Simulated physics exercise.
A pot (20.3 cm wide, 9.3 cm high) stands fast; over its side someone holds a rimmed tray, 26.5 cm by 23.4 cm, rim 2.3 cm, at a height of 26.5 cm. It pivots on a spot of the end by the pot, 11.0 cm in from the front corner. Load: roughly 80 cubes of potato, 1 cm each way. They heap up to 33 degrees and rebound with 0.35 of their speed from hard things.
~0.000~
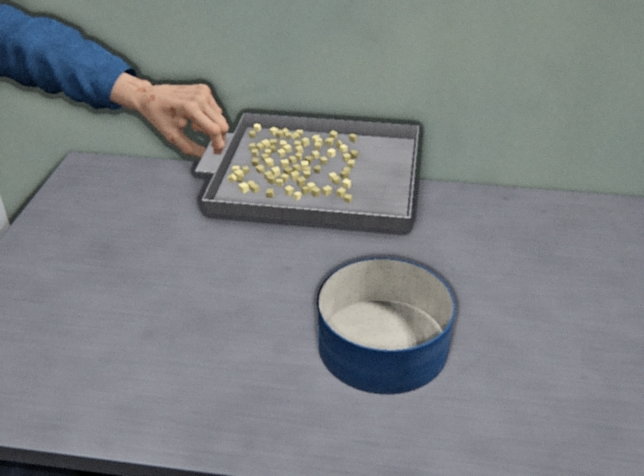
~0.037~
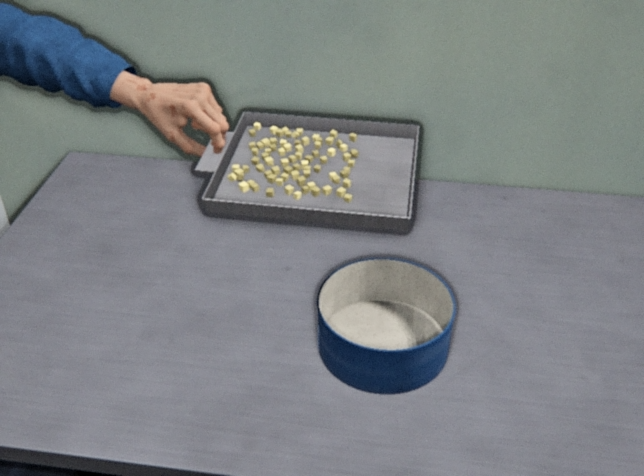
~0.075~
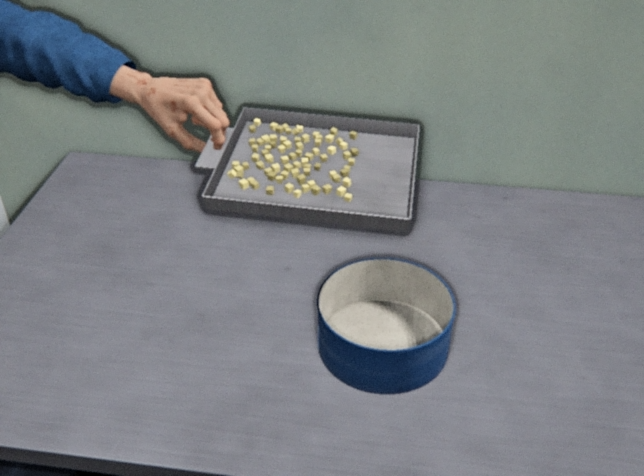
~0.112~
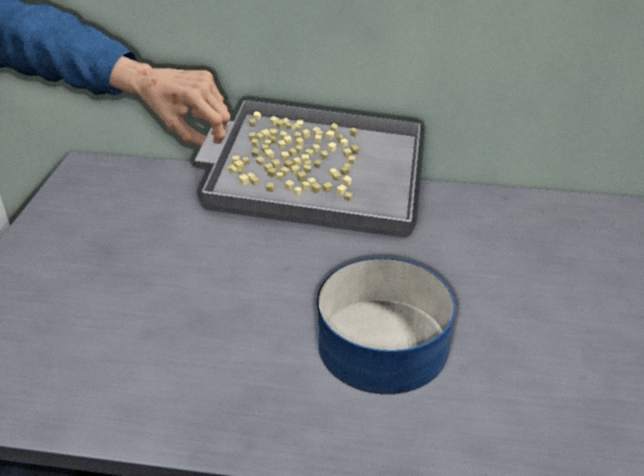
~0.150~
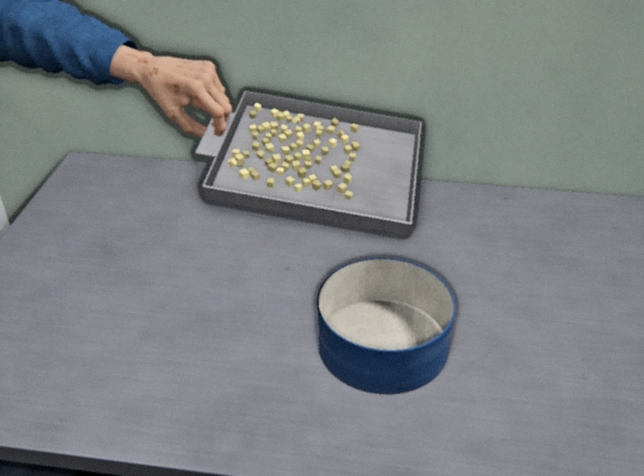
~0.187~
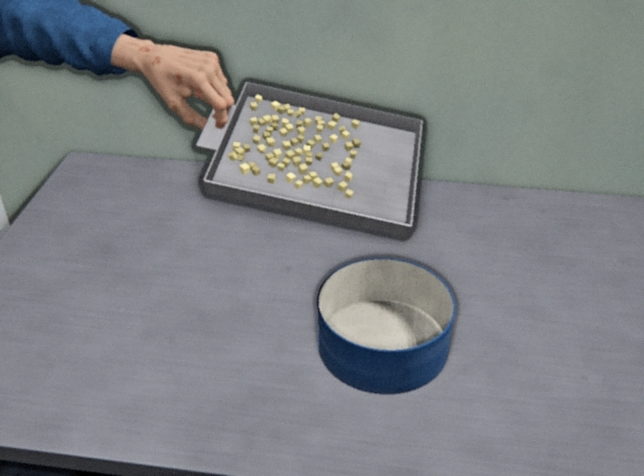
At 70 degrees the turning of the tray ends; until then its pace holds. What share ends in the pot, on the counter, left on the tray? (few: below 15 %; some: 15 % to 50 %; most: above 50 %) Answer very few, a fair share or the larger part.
Pot a fair share, counter a fair share, tray a fair share.
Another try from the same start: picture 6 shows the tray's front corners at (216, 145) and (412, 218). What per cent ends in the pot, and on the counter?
Pot 5, counter 70.
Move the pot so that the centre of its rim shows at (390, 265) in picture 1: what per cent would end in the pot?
About 0 per cent.
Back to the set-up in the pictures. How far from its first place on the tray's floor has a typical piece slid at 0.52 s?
About 1 cm.
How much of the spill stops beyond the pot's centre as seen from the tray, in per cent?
Some 100 per cent.
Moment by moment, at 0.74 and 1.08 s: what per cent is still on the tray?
About 95, 35.
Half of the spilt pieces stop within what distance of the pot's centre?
About 34 cm.
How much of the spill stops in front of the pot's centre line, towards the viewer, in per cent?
Roughly 100 per cent.
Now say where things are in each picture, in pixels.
In the first picture, tray tilt 0 degrees, front corners at (206, 198) and (407, 216); middle of the pieces at (293, 160); pot at (386, 301).
In the second picture, tray tilt 0 degrees, front corners at (206, 198) and (407, 216); middle of the pieces at (293, 159).
In the third picture, tray tilt 2 degrees, front corners at (206, 195) and (407, 217); middle of the pieces at (293, 157).
In the fourth picture, tray tilt 5 degrees, front corners at (206, 190) and (408, 219), lowest corner right front; middle of the pieces at (293, 153).
In the fifth picture, tray tilt 8 degrees, front corners at (207, 185) and (408, 221), lowest corner right front; middle of the pieces at (293, 147).
In the sixth picture, tray tilt 11 degrees, front corners at (208, 179) and (409, 223), lowest corner right front; middle of the pieces at (294, 142); pot at (386, 301). The tray's pace is about 85 degrees a second.
Then, at 0.52 s, tilt 40 degrees; the tray holds 100 %, the pot 0 %.
After 0.74 s, tilt 59 degrees; the tray holds 95 %, the pot 0 %.
After 1.08 s, tilt 70 degrees; the tray holds 35 %, the pot 20 %.
At rest (2.5 s), pot 30 %, counter 35 %, tray 30 %.
